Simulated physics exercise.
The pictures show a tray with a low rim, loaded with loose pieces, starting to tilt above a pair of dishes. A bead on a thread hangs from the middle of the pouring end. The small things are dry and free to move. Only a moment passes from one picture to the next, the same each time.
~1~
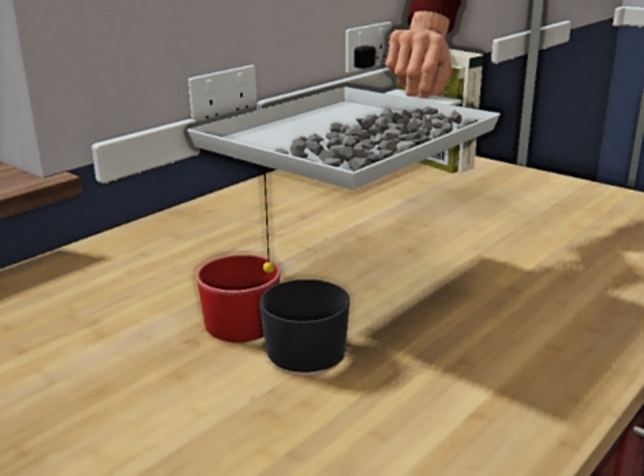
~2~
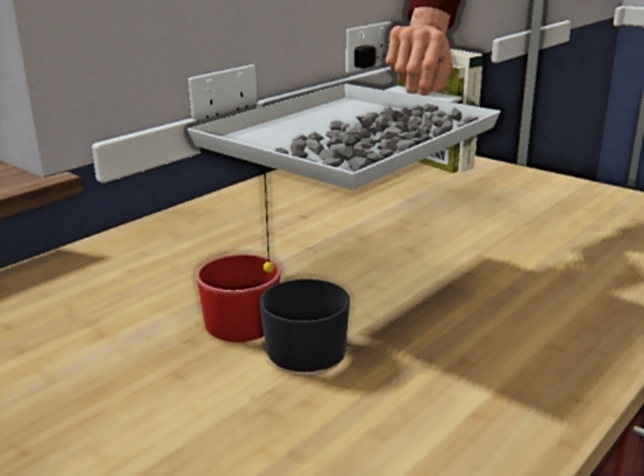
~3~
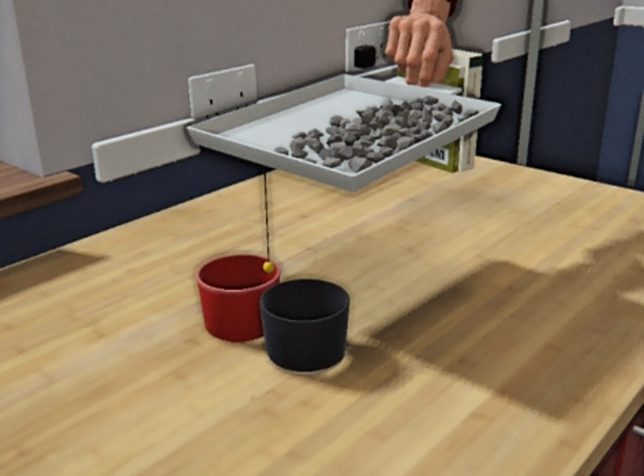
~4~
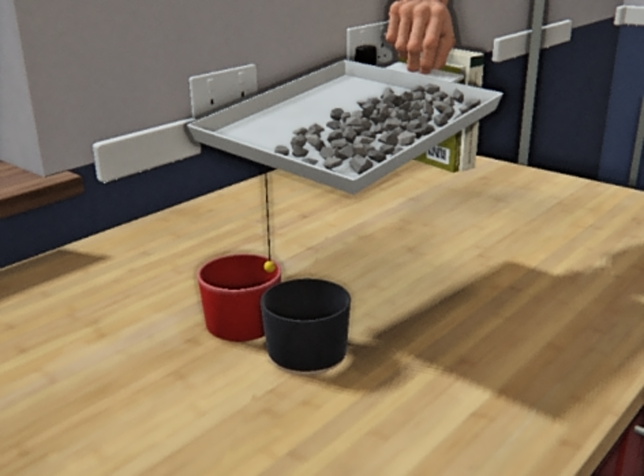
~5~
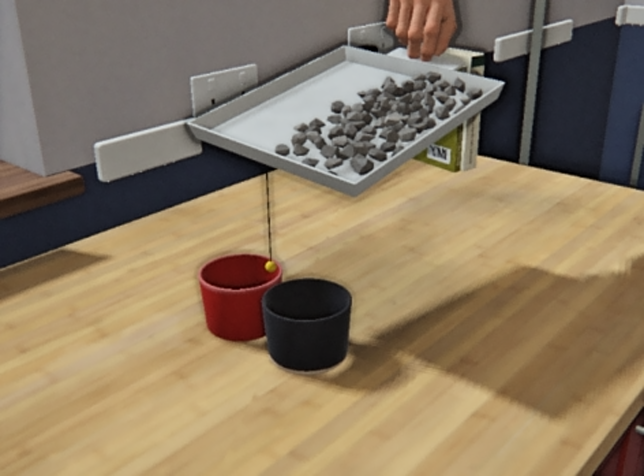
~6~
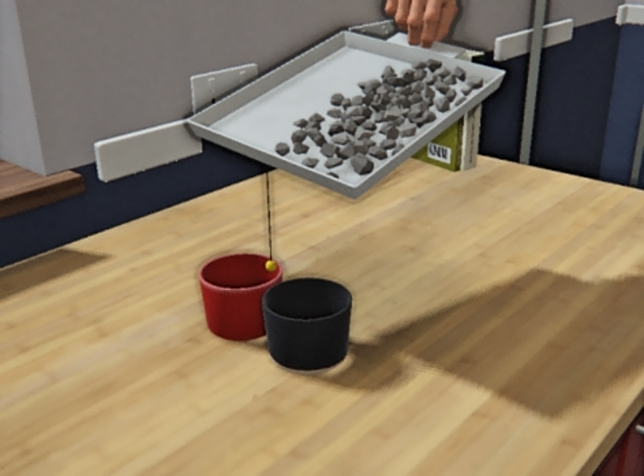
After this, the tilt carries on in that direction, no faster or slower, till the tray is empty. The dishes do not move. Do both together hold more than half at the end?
Caught overall: Only the smaller part.
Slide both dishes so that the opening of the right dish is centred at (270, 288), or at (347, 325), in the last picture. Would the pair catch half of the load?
In turn: Not half; more than half.
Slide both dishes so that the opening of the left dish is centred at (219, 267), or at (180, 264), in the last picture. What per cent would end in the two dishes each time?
The first gives 10 %, the second 0 %.
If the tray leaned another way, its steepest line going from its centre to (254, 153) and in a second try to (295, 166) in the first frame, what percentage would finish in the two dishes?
About 30 and 20 per cent.
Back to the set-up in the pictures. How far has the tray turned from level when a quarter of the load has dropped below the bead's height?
Near 70 degrees.
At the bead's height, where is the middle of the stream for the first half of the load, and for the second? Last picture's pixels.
At about (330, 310), then at (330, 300).
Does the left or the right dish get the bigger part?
It is the right dish.
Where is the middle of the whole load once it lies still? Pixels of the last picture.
Close to (328, 383).
Just after the last frame, tray tipped steeply; almost all on the tray; about a tenth in the air.
A moment on, tray tipped right over; roughly a quarter on the tray; about a tenth in the right dish; roughly half outside both; about a tenth in the air.
Further on, tray tipped past a quarter turn; roughly a quarter in the right dish; the larger part outside both.
When it is over, tray tipped past a quarter turn; roughly a quarter in the right dish; not one in the left dish; the larger part outside both.
